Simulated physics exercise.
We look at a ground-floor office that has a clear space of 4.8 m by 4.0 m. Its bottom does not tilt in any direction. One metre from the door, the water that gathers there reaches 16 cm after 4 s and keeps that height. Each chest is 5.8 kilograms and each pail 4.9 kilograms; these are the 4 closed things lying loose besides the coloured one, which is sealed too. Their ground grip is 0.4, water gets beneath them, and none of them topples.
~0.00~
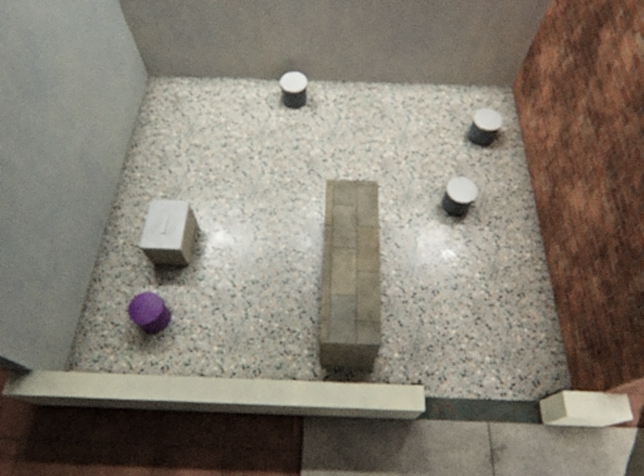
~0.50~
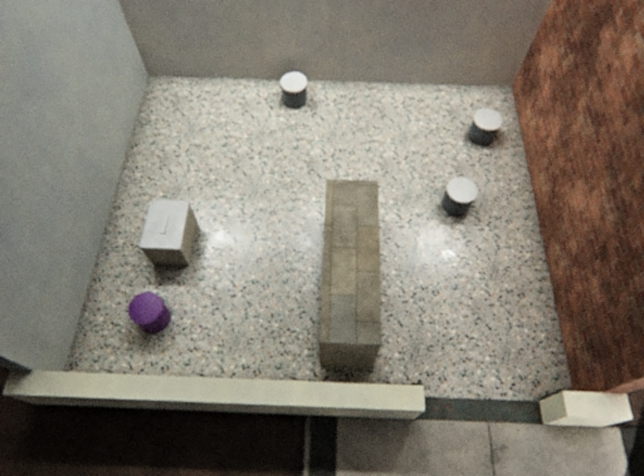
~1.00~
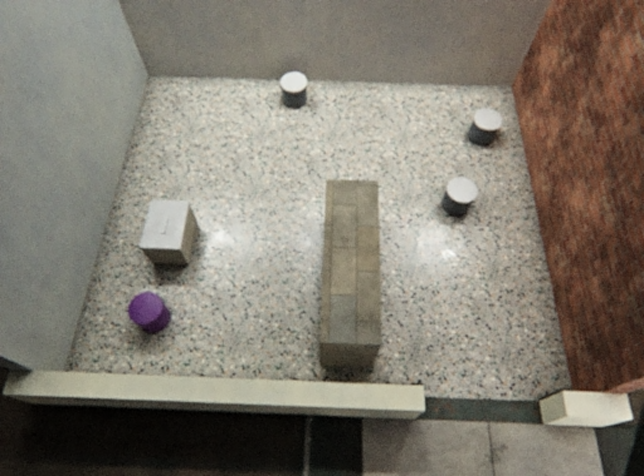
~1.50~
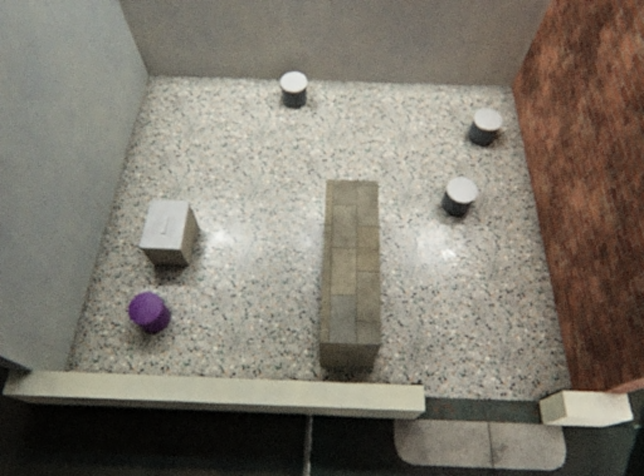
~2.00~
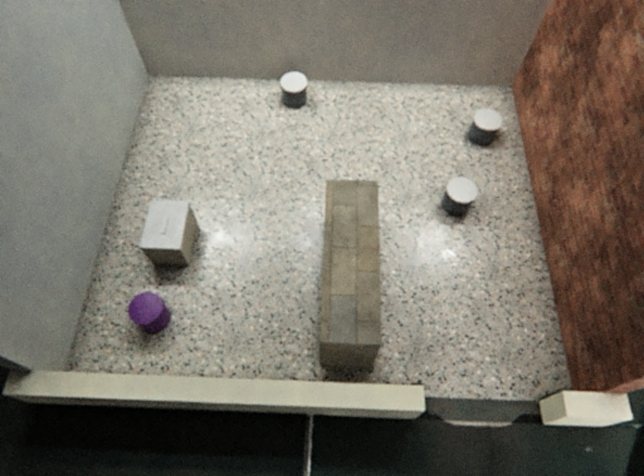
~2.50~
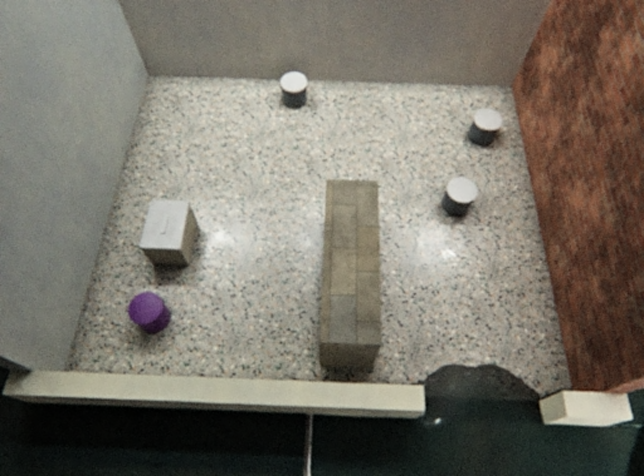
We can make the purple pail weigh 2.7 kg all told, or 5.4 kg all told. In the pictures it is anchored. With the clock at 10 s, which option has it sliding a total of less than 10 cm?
I would say the lighter mass suffices.
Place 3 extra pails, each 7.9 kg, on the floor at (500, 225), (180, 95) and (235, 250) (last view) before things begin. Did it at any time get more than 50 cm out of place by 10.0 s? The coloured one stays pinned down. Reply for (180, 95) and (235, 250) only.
Note, in sequence: Not exceeded, not exceeded.
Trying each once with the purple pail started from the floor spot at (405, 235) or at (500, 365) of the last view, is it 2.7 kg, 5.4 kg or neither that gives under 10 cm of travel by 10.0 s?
Taking them in turn, neither mass keeps it, and neither mass keeps it.
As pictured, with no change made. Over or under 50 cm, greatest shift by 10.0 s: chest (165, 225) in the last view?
I'd say it falls below.
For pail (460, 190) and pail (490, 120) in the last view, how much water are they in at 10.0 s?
First about 11 cm, second about 8 cm.
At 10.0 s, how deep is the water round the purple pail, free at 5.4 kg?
About 0 cm.
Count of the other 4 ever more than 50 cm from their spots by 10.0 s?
I make it 3.
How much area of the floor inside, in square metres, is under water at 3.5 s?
The covered patch comes to about 1.5 m2.
After 3.5 s the purple pail would be 0 cm from its start with 2.7 kg and 0 cm from its start with 5.4 kg; 0 cm of water round it then.
After 4.5 s the purple pail would be 0 cm from its start with 2.7 kg and 0 cm from its start with 5.4 kg; 0 cm of water round it then.
After 7.0 s the purple pail would be 0 cm from its start with 2.7 kg and 0 cm from its start with 5.4 kg; 0 cm of water round it then.
After 10.0 s the purple pail would be 0 cm from its start with 2.7 kg and 0 cm from its start with 5.4 kg; 0 cm of water round it then.
